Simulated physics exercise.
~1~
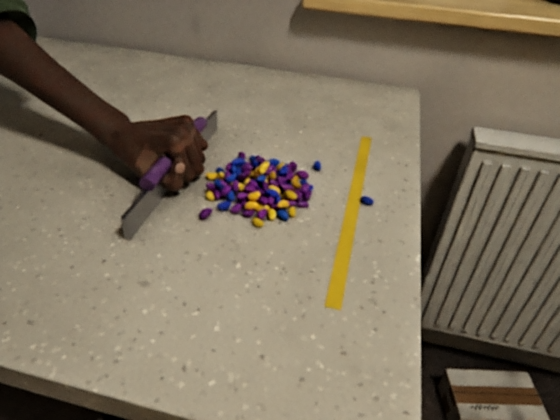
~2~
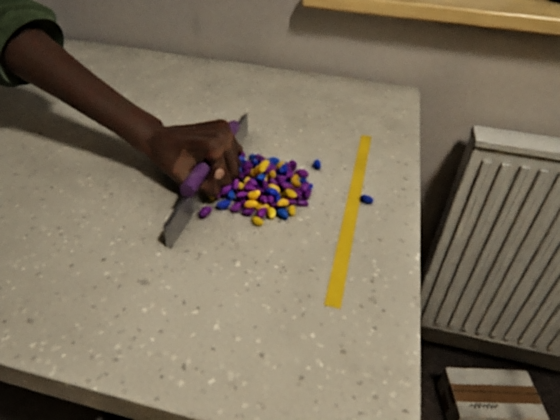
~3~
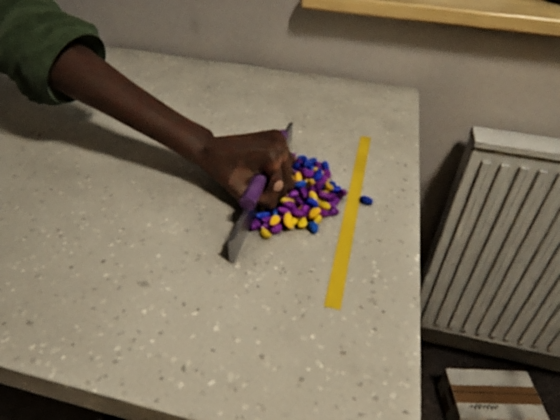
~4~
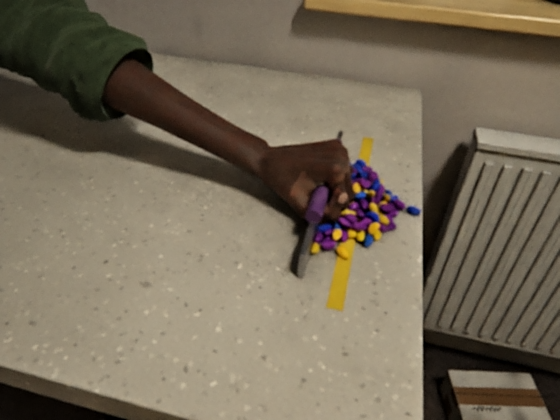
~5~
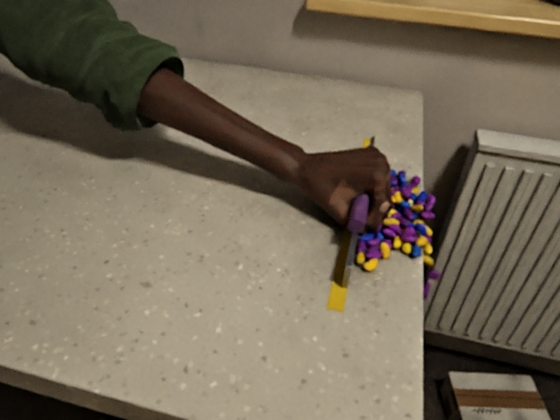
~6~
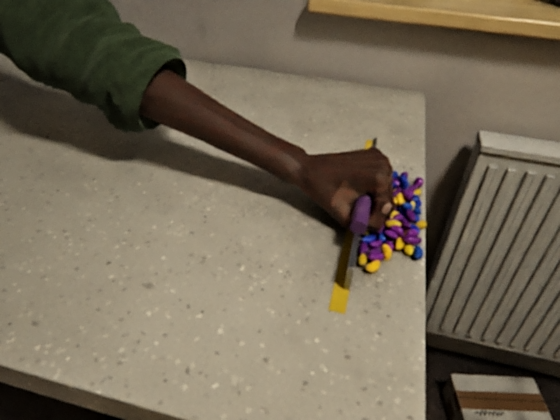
At the start, a hand in a green sleeve holds a scraper with a purple handle to the left of a spread of small purple, blue and yellow pieces on a speckled table. The hand moves the scraper right until it meets the pieces, which have not yet shifted. It then pushes them together toward a strip of yellow tape and on across it, reaching a lone blue piece beyond. The scraper stops at the tape, with the heap crowded at the table's right end and a few pieces going over the edge. Finally the hand stays still there, and most of the heap remains on the table.
